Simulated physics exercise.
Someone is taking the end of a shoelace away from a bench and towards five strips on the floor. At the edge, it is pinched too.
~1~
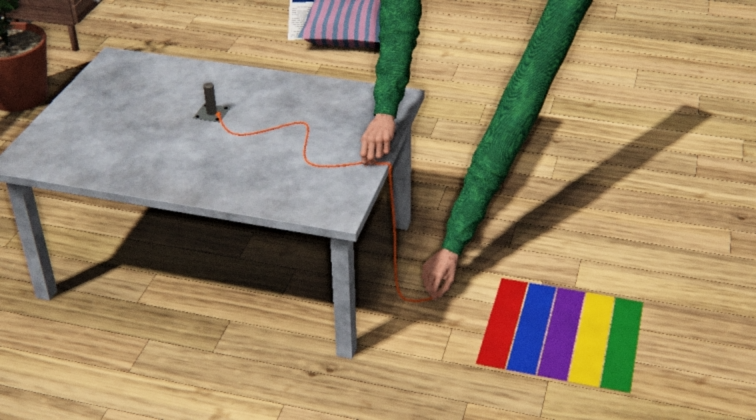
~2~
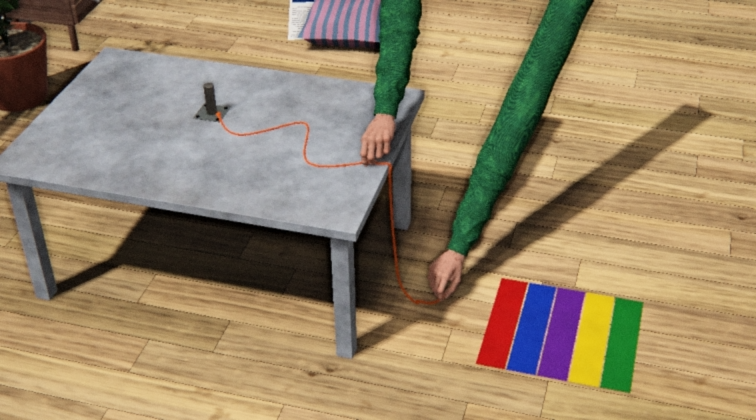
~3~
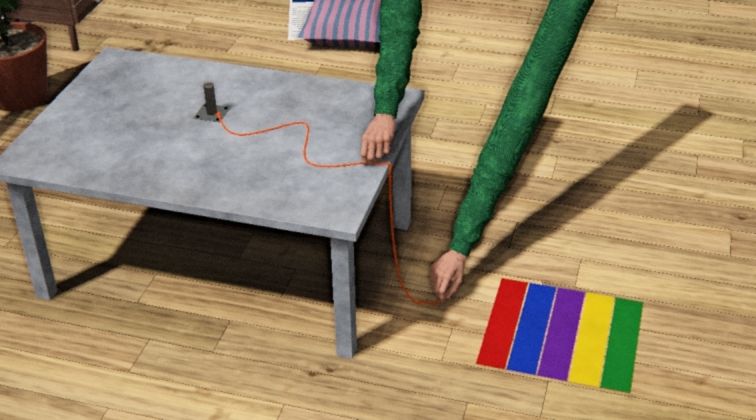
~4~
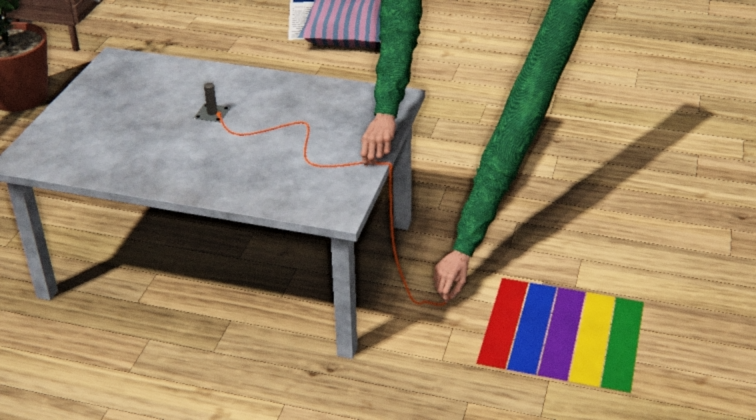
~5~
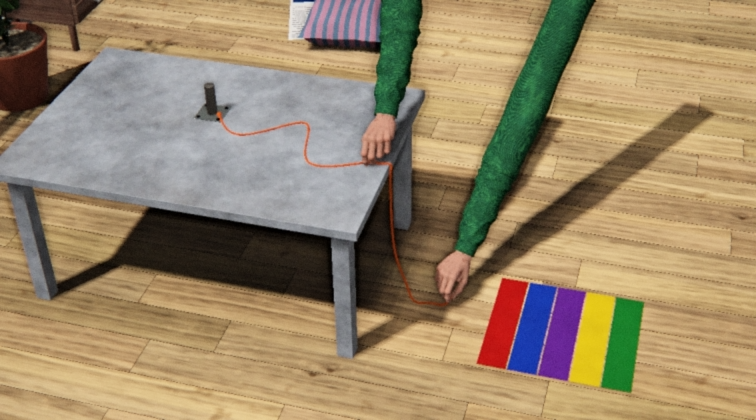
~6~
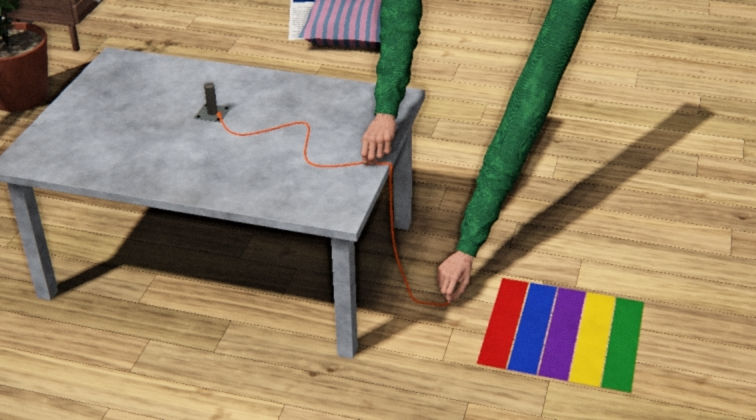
The footage shows one green-sleeved hand pressing an orange cord at the edge of a gray table while another hand, low near the floor, draws the cord's end slightly right, toward five colored strips.
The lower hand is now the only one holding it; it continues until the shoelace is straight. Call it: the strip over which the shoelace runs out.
Green.
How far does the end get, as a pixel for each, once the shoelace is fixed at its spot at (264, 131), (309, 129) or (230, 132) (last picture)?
Approximately at (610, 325), at (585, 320) and at (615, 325), in that order.
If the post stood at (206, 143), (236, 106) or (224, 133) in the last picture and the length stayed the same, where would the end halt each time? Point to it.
First (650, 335), then (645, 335), and last (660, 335).
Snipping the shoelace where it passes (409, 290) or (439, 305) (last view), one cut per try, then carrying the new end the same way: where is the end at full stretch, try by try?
In order, around (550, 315) and (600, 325).
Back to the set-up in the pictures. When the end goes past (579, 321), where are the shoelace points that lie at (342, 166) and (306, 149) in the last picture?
The first ends at (400, 183) and the second at (359, 153).
A little later, end near (579, 321); over purple.
Next, end near (610, 326); over yellow.
When it is tight, end near (628, 329); over green. It gets as far as the green strip.
